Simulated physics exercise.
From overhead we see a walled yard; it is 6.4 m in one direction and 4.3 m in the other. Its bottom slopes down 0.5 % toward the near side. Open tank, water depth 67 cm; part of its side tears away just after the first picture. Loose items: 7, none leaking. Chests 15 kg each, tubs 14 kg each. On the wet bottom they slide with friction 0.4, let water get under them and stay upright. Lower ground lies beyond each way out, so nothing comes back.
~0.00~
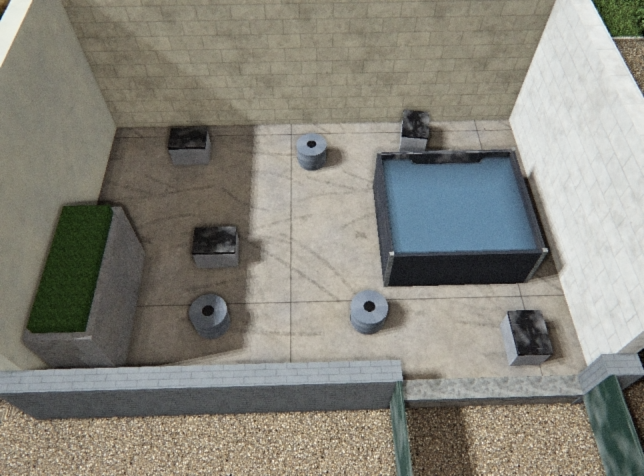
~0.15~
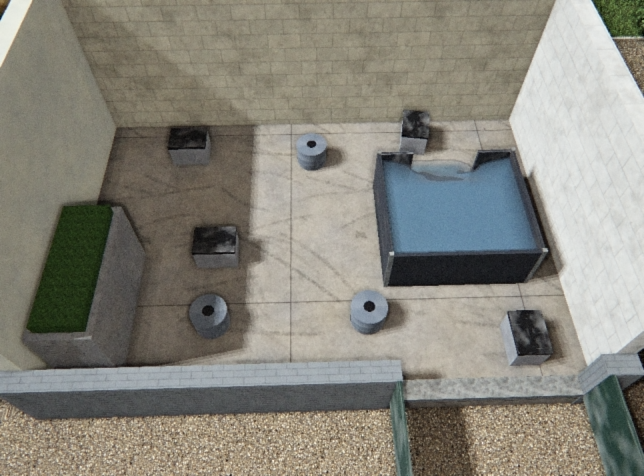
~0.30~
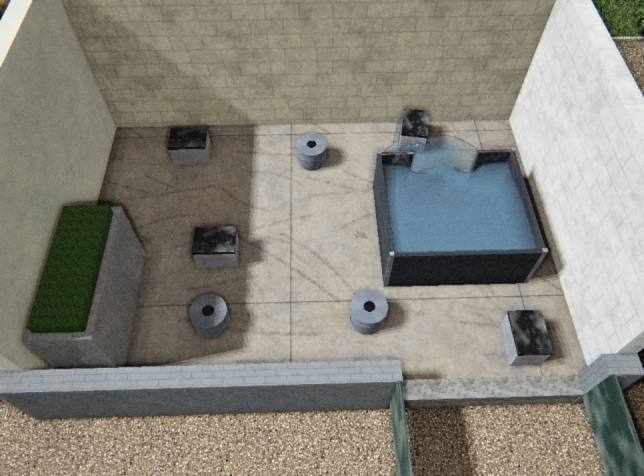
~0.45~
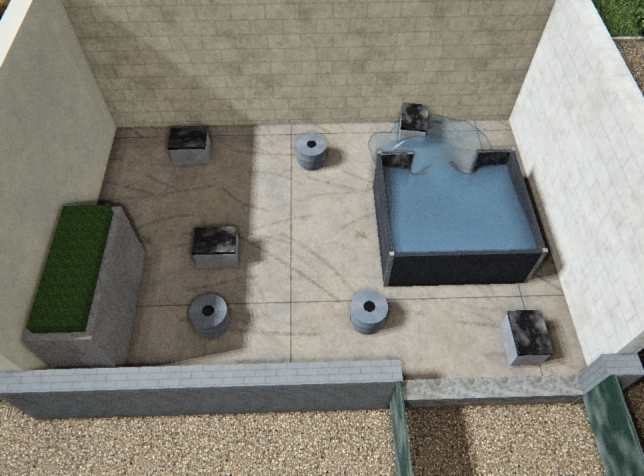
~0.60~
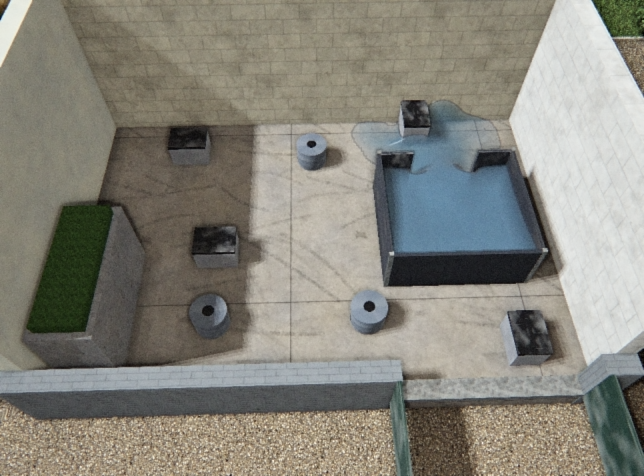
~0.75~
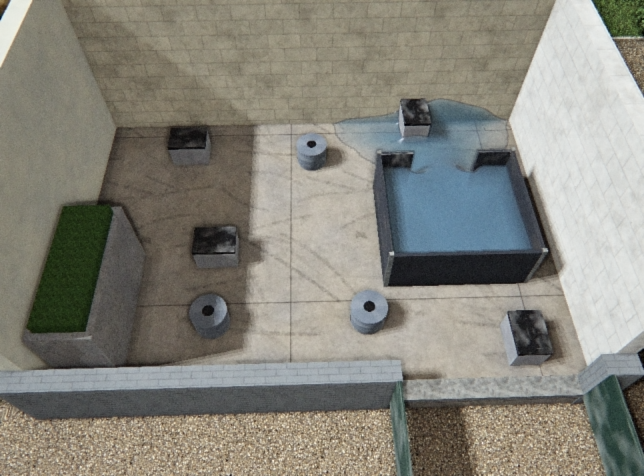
A dark open tank's back side breaks open and water spreads around a nearby chest.
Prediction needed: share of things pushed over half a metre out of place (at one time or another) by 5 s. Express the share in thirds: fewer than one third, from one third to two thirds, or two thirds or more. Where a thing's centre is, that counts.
My guess is the middle band, from a third up to two thirds.
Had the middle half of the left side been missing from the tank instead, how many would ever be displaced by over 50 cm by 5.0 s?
Result: 3.
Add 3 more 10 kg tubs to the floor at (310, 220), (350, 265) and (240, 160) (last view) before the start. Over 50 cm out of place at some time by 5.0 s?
In the order asked: Below the mark; below the mark; above the mark.
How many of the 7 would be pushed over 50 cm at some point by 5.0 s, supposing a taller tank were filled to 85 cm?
With that change, 3 of them.
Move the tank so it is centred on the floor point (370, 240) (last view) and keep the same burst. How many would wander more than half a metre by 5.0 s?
Then 4 of them would.
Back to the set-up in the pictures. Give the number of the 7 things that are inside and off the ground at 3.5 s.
At that moment it comes to 1.
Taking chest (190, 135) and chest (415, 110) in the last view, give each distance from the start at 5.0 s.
150 cm and 400 cm.
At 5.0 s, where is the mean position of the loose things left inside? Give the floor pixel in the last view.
The centre is close to (267, 270).
After 1.1 s 0 of 7 are over 50 cm from their spots; 1 afloat.
After 2.2 s 2 of 7 are over 50 cm from their spots; 1 afloat.
After 3.5 s 3 of 7 are over 50 cm from their spots; 1 afloat.
After 5.0 s 3 of 7 are over 50 cm from their spots, and 3 have been at some point; 2 afloat.
